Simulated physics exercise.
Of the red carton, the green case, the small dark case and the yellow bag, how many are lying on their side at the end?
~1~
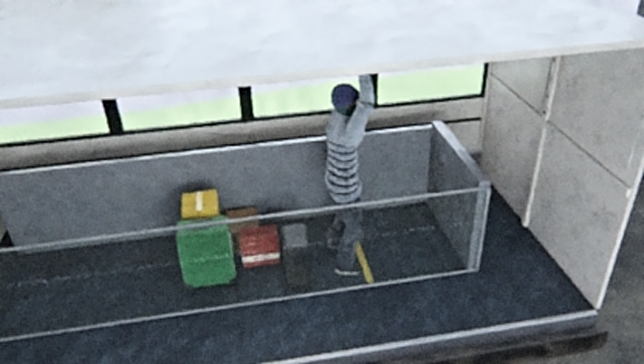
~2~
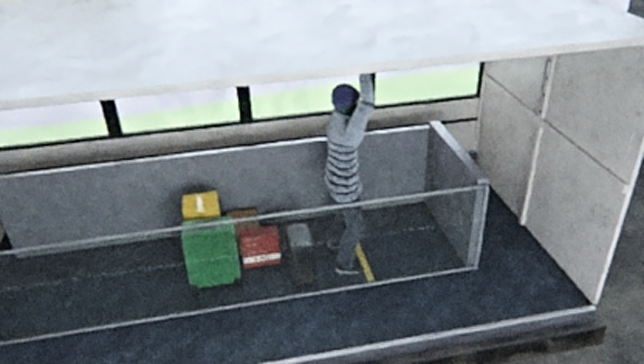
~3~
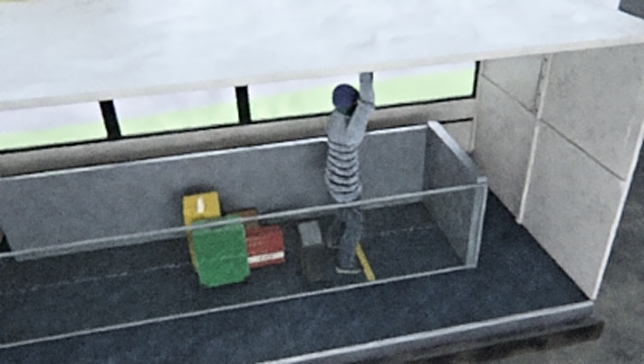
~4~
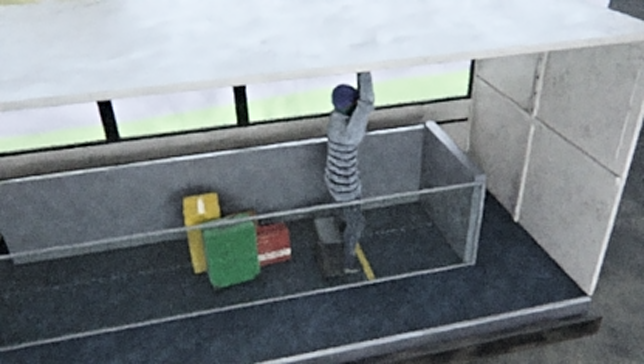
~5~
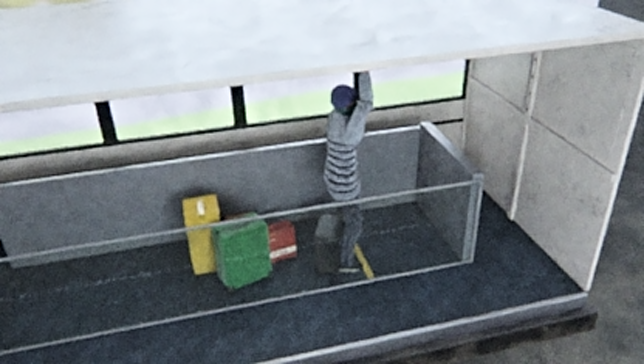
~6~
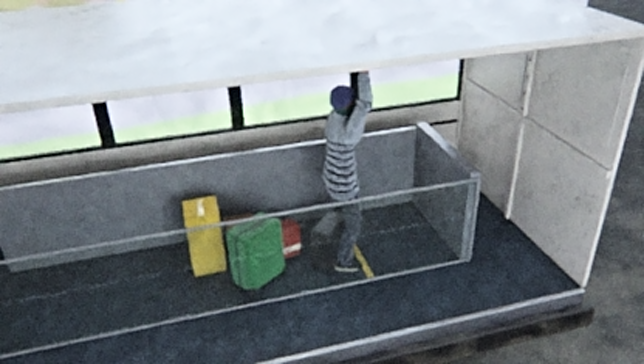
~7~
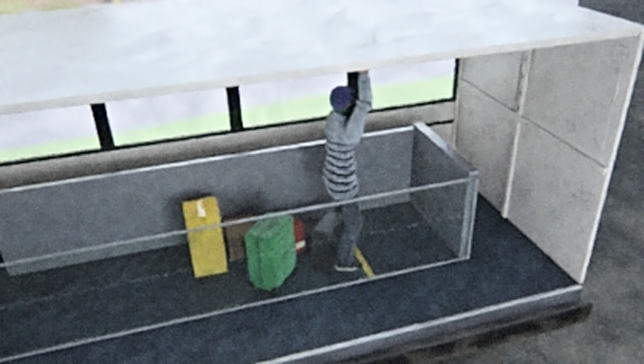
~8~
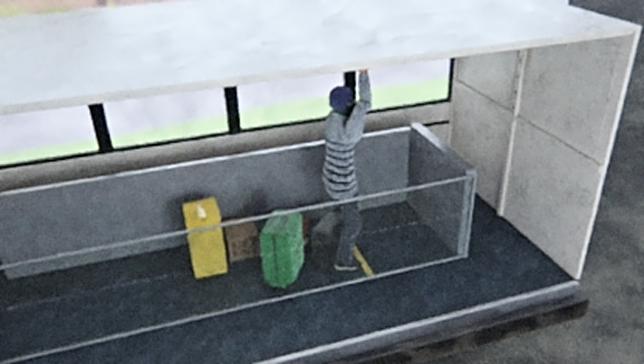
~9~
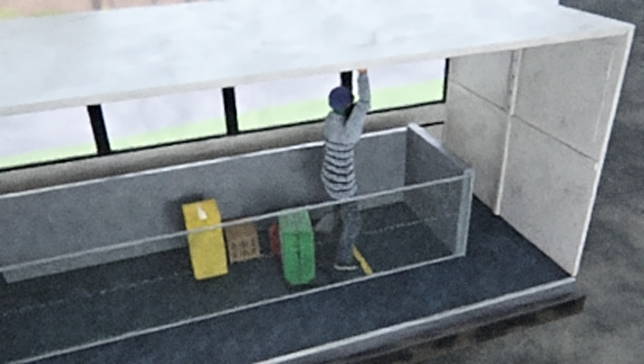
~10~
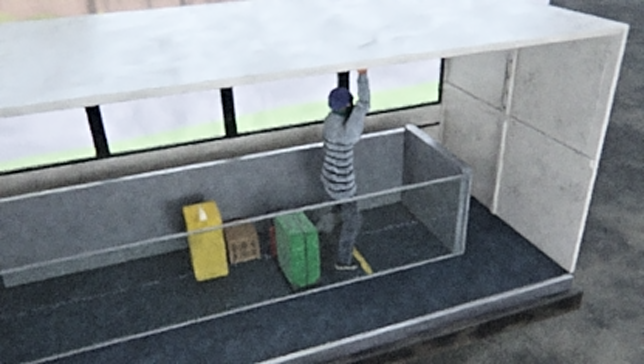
None of them are lying on their side at the end. All four remain upright.
